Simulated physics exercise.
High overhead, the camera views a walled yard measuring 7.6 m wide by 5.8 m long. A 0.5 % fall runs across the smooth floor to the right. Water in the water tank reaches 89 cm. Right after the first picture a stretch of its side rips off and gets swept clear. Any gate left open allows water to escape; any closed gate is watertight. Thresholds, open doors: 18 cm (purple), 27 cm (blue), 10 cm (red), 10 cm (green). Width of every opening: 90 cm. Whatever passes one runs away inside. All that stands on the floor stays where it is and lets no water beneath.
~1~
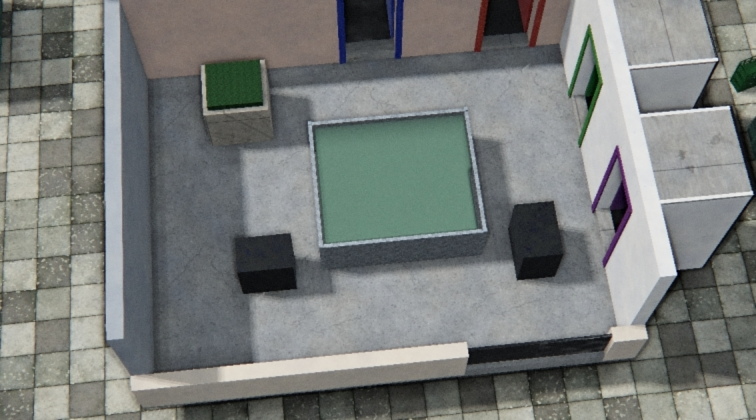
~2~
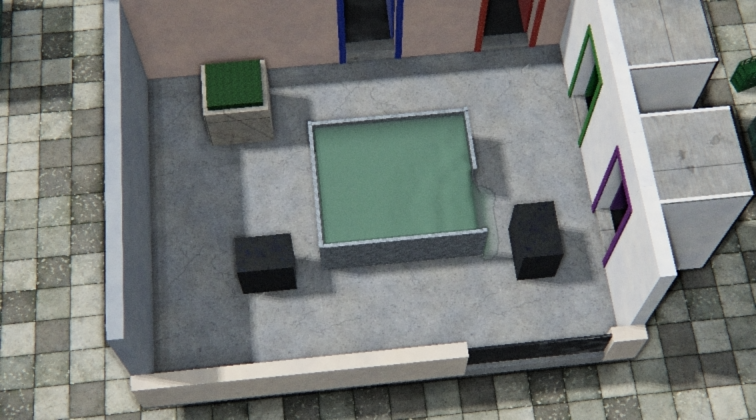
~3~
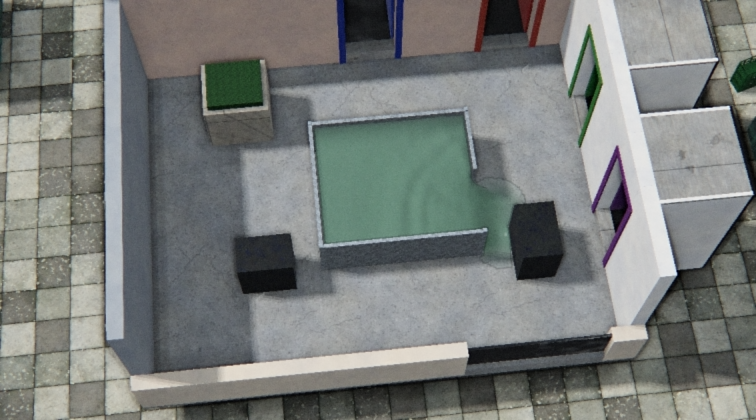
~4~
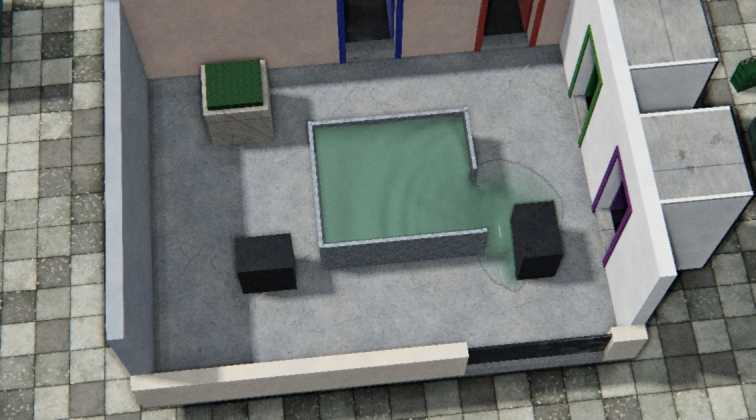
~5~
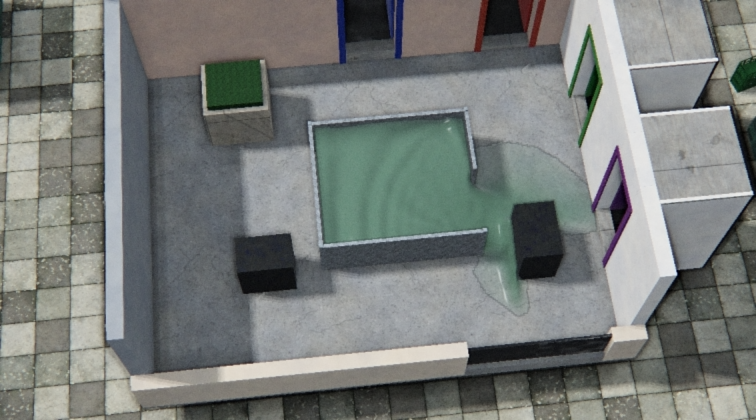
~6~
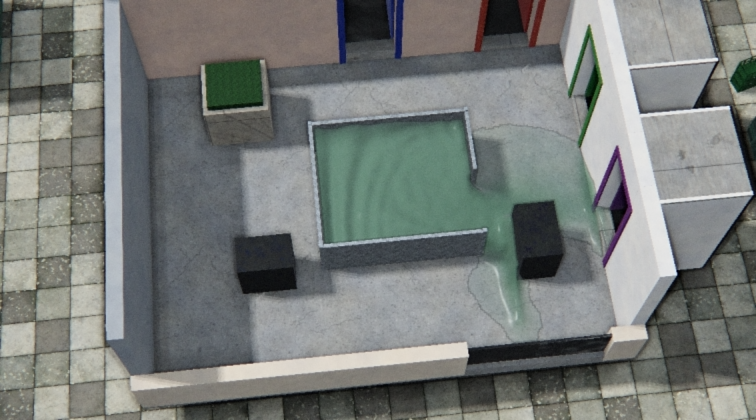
We see a walled yard from above, where part of the right side of a tank of green water gives way and water pours out, spreading around a dark block and reaching the right wall near the purple-framed opening.
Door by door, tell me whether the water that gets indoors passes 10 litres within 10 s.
My prediction: The purple door overshoots the limit; the blue door undershoots the limit; the red door overshoots the limit; the green door overshoots the limit.
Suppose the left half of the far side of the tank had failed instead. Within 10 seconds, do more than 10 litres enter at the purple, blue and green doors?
Purple short, blue beyond, green beyond.
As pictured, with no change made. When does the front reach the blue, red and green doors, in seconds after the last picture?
Times: Blue 2.2 seconds, red 1.2 seconds, green 0.2 seconds.
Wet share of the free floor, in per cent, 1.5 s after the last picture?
Roughly 40 percent.
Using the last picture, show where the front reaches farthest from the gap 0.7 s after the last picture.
That lands around (562, 61) in the last picture.
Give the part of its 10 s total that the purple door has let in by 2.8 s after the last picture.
I'd say close to 85 percent.
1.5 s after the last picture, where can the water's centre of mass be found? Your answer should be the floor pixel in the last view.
It lies at roughly (450, 208) in pixels.
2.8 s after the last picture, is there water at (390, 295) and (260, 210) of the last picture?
I'd say drenched, then spared.
Then, 0.7 s after the last picture water covers 25 % of the floor and is deepest (72 cm) near (503, 239); purple door 29 cm at the sill, 39 L in, blue door not reached, red door not reached, green door 20 cm at the sill, 6 L in.
Then, 1.5 s after the last picture water covers 40 % of the floor and is deepest (57 cm) near (503, 239); purple door 29 cm at the sill, 91 L in, blue door not reached, red door 25 cm at the sill, 11 L in, green door 22 cm at the sill, 39 L in.
Then, 2.8 s after the last picture water covers 60 % of the floor and is deepest (42 cm) near (503, 239); purple door 21 cm at the sill, 140 L in, blue door 5 cm at the sill, 0 L in, red door 26 cm at the sill, 138 L in, green door 17 cm at the sill, 89 L in.
Then, 5.3 s after the last picture water covers 95 % of the floor and is deepest (26 cm) near (503, 239); purple door 15 cm at the sill, 166 L in, blue door 5 cm at the sill, 0 L in, red door 21 cm at the sill, 282 L in, green door 13 cm at the sill, 122 L in.
Then, 9.3 s after the last picture water covers 100 % of the floor and is deepest (23 cm) near (210, 118); purple door 11 cm at the sill, 168 L in, blue door 8 cm at the sill, 0 L in, red door 13 cm at the sill, 364 L in, green door 9 cm at the sill, 129 L in.
